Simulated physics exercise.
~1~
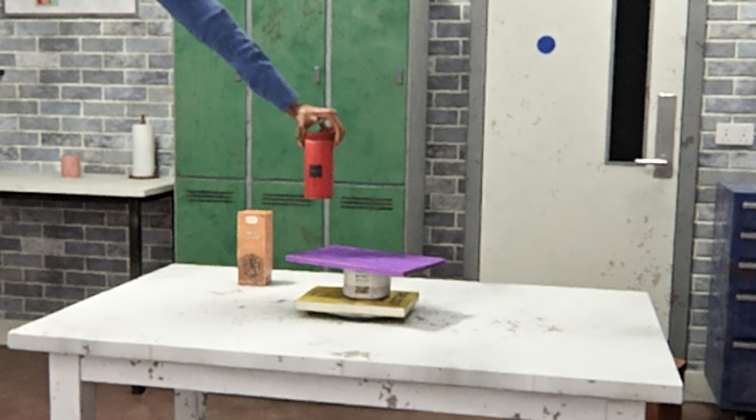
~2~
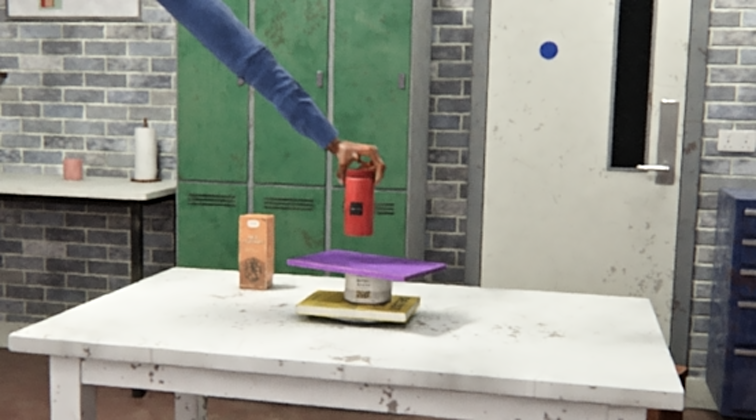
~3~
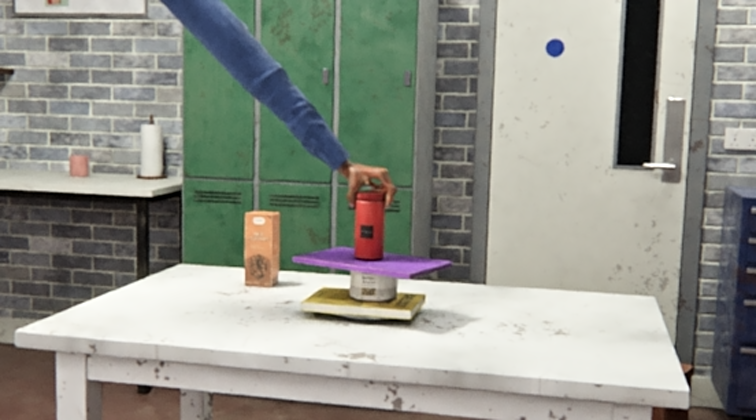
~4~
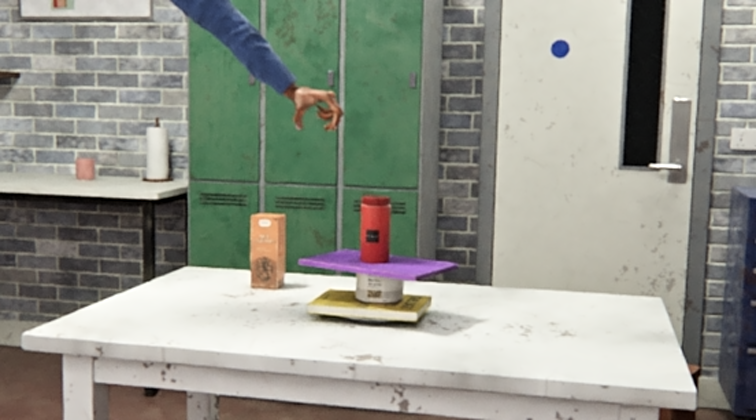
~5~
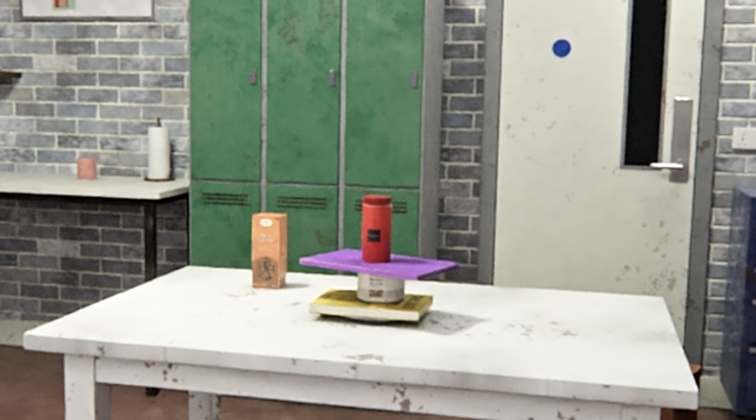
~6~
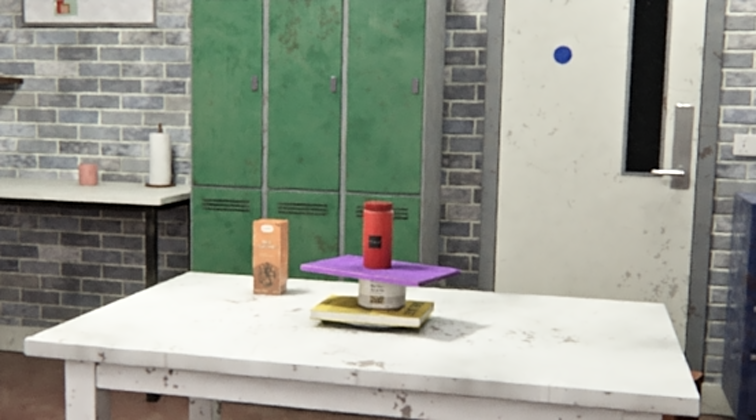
A hand lowered a red jar onto a purple board balanced on a white tub and a yellow book, then let go and drew back. The jar stayed upright and the stack held steady beside an orange carton on the white table.
